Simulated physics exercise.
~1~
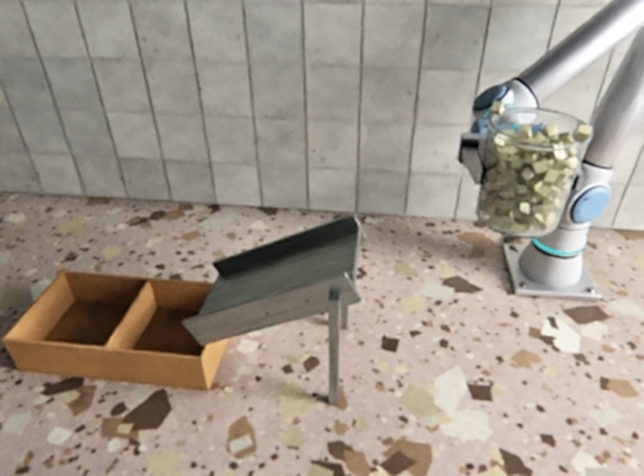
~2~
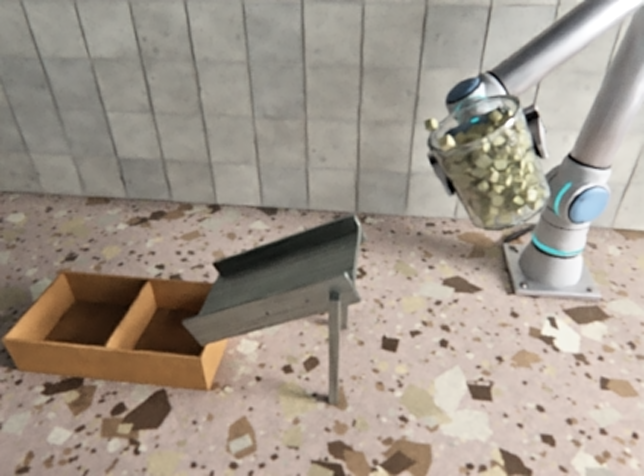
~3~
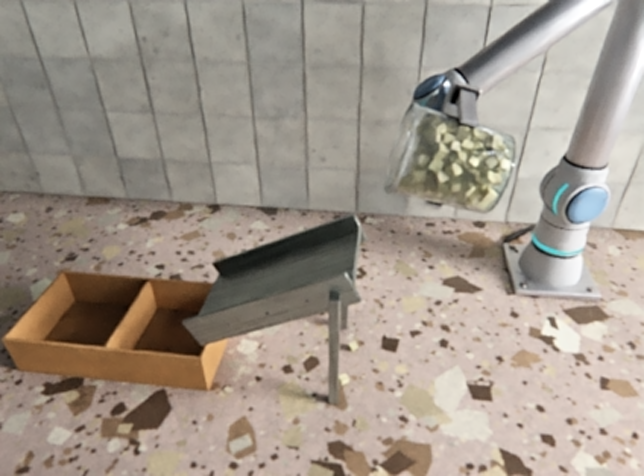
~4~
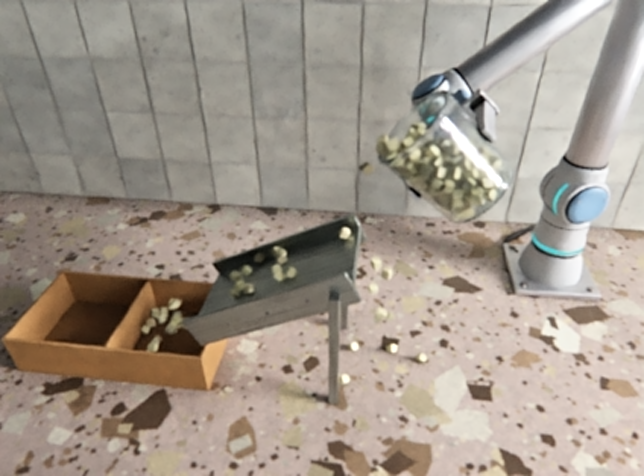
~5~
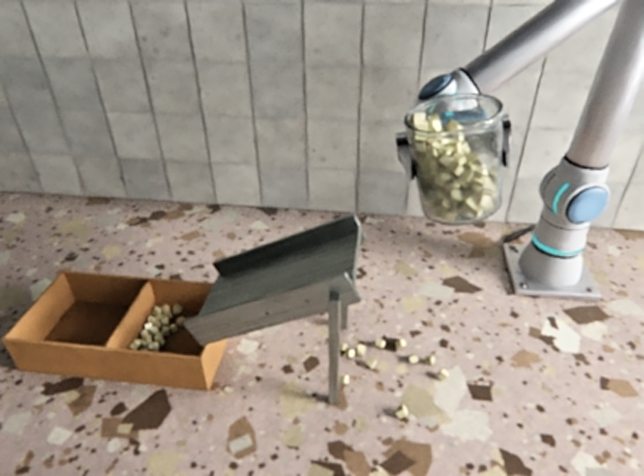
On a speckled table top before a tiled wall, a robot arm moves a clear beaker of pale vegetable dice left and tips it, sending some down a metal chute into the nearer compartment of a divided wooden box and scattering others, then turns it nearly upright, still mostly full.
